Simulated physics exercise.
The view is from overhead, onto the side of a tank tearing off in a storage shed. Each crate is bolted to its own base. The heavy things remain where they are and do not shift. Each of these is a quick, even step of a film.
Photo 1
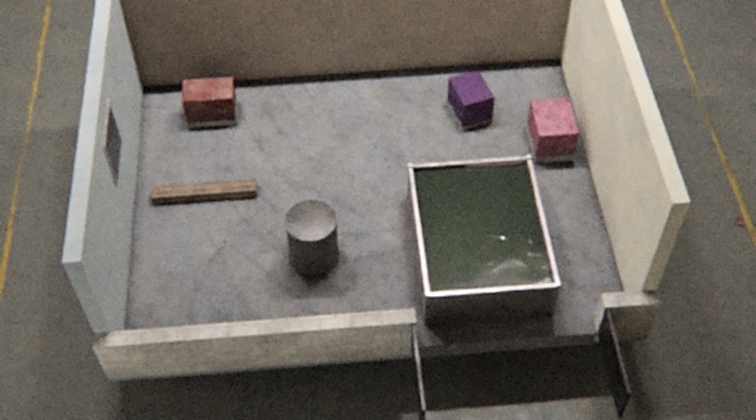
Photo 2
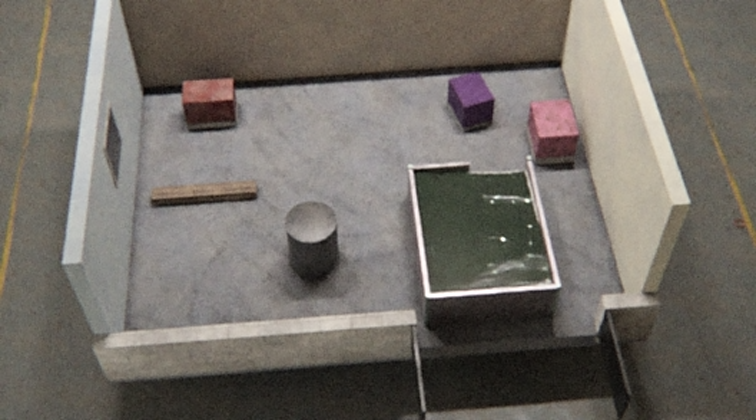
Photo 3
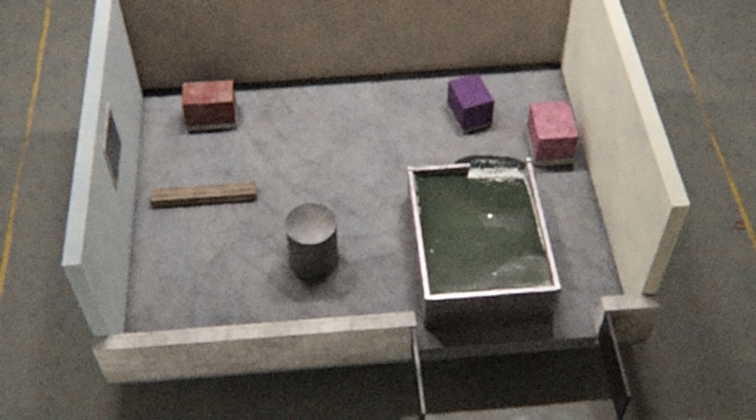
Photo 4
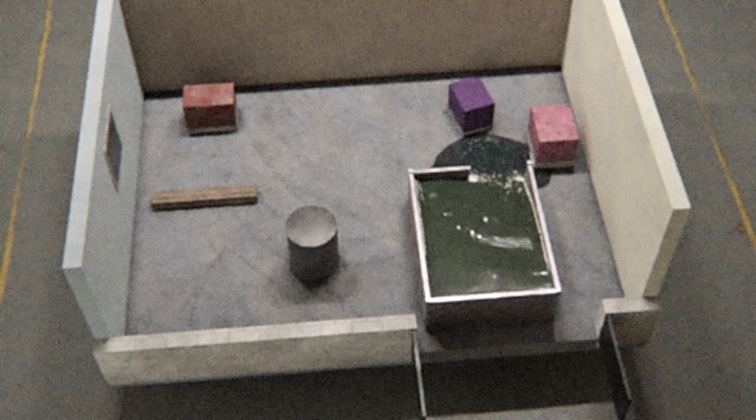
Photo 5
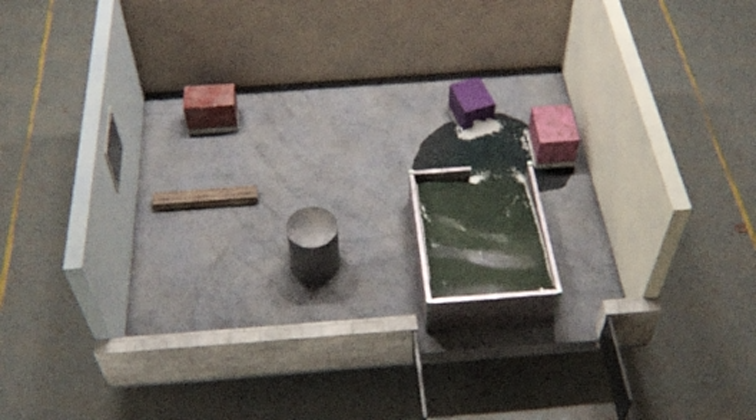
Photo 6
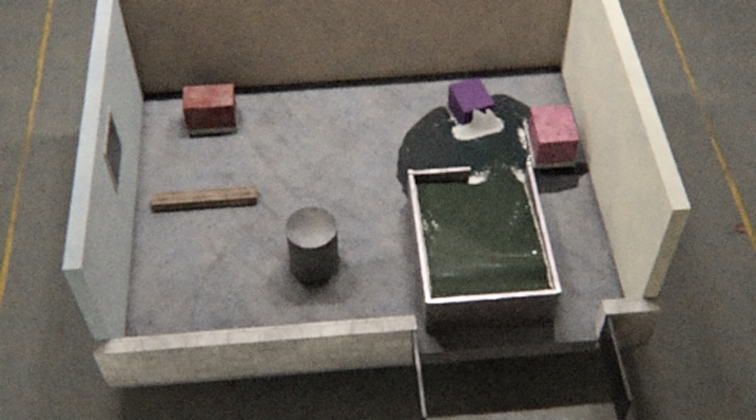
Storage shed from overhead, a water tank's far side tearing open and dark water spreading across the floor around a purple box.
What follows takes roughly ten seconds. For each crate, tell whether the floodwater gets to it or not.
Crate by crate: Red crate - reached; purple crate - reached; pink crate - reached.
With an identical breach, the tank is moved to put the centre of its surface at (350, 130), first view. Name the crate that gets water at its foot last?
Last of all, it's the crate marked pink.
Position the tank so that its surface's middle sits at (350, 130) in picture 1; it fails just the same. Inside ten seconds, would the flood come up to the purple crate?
Purple crate: Flooded.
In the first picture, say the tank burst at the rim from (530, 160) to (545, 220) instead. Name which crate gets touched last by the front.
That would be the red-painted one.
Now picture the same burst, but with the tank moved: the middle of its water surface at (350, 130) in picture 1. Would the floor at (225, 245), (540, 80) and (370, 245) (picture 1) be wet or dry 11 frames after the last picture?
Taking the three spots in order: Bare, swamped, bare.
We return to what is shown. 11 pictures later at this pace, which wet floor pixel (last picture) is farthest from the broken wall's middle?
My estimate: Roughly (261, 91).
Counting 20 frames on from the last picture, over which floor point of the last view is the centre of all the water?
At about (461, 182).
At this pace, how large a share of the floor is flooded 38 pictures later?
Close to 65 %.
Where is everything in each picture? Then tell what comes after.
In the first picture, the water tank at (481, 226) is whole and still.
In the second picture, water pours out on the water tank's far side and has run to a hidden place.
In the third picture, the front is at (471, 159), out from the gap on the water tank's far side.
In the fourth picture, water pours out on the water tank's far side and has run to (471, 139).
In the fifth picture, water pours out on the water tank's far side and has run to (504, 117).
In the sixth picture, water pours out on the water tank's far side and has run to (502, 98).
A moment on, water covers 20 % of the floor; the red crate not reached, the purple crate water round its plinth, the pink crate water round its plinth.
Next, water covers 30 % of the floor; the red crate not reached, the purple crate water round its plinth, the pink crate water round its plinth.
Then, water covers 45 % of the floor; the red crate water round its plinth, the purple crate water round its plinth, the pink crate water round its plinth.
Later, water covers 65 % of the floor; the red crate water round its plinth, the purple crate water round its plinth, the pink crate water round its plinth.
In the end, water covers 90 % of the floor; the red crate was topped, the purple crate was topped, the pink crate was topped.
